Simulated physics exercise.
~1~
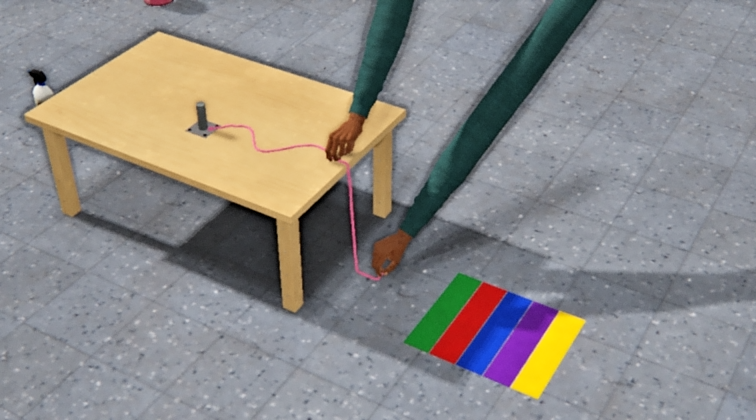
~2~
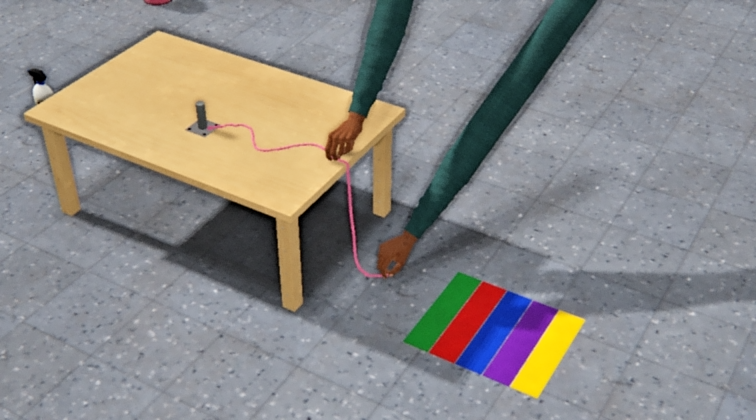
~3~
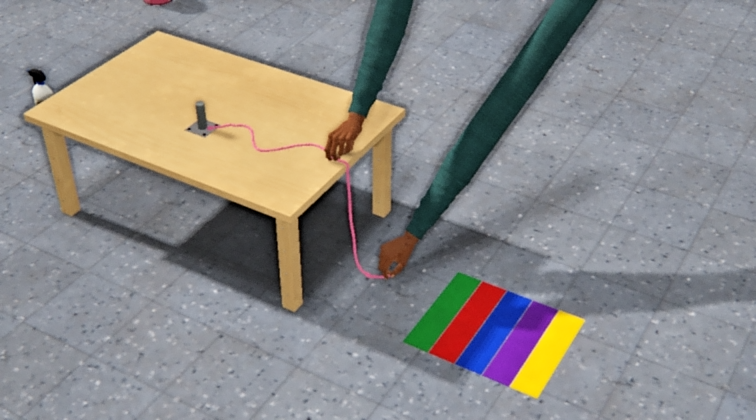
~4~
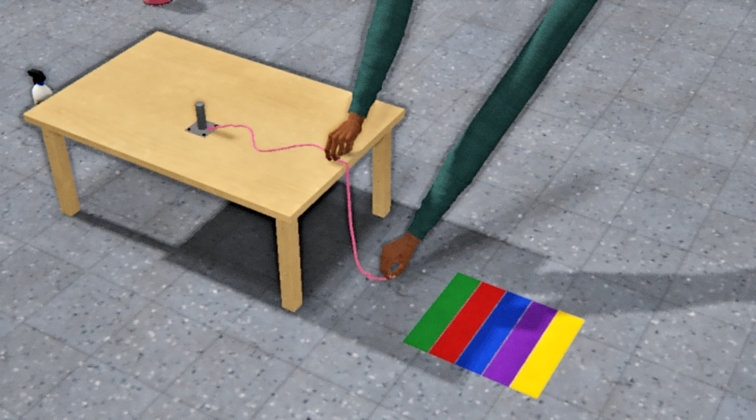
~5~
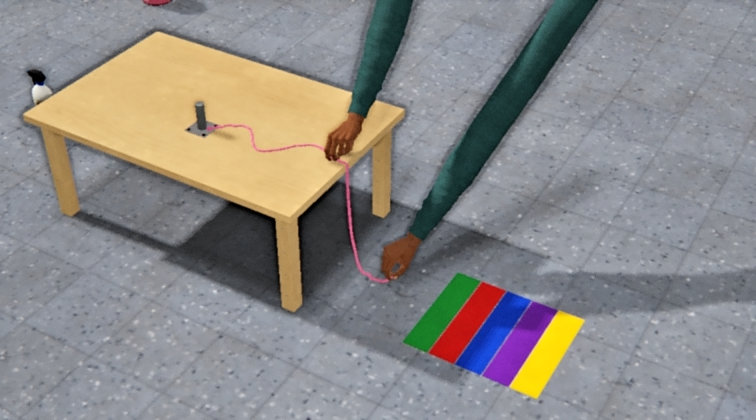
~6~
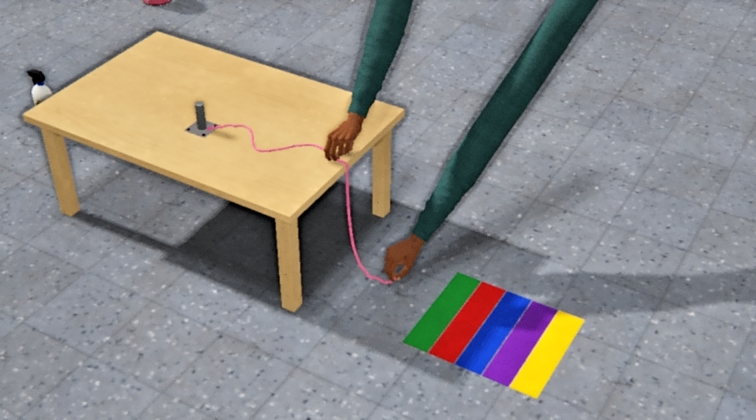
A light wooden table with a pink cord running across its top and over its right edge stands on a grey speckled floor, seen from above at an angle. Green, red, blue, purple and yellow strips lie at lower right, and the cord starts beside a dark upright peg. One green-sleeved hand stays at the table edge while the lower hand shifts the cord's end slightly rightward, the camera still.
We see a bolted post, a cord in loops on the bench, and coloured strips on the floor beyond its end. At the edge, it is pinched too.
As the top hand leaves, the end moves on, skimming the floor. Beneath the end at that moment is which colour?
Beneath it is blue.
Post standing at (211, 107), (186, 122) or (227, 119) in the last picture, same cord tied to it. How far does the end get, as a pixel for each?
You'd find it around (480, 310), then (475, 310), and finally (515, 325).
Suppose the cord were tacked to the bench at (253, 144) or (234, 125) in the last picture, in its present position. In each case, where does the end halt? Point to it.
Roughly (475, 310), then roughly (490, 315).
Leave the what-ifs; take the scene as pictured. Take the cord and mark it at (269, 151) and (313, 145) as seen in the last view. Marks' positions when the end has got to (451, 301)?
(295, 151) for the first, (335, 162) for the second.
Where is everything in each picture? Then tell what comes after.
In the first frame, end (382, 274); green (426, 334); red (452, 345); blue (478, 356); purple (505, 367); yellow (533, 379).
In the second frame, end (388, 275); cord through (235, 126) (257, 148) (310, 144) (348, 172) (351, 218) (357, 263).
In the third frame, end (389, 276).
In the fourth frame, end (391, 277); cord through (235, 126) (256, 149) (310, 145) (347, 172) (350, 218) (358, 264).
In the fifth frame, end (392, 277).
In the sixth frame, end (395, 279); cord through (234, 126) (256, 149) (310, 145) (347, 172) (349, 217) (360, 265).
Early on, end near (451, 301); over green.
Midway, end near (482, 313); over red.
At the end of the slack, end near (500, 320); over blue. The blue one.
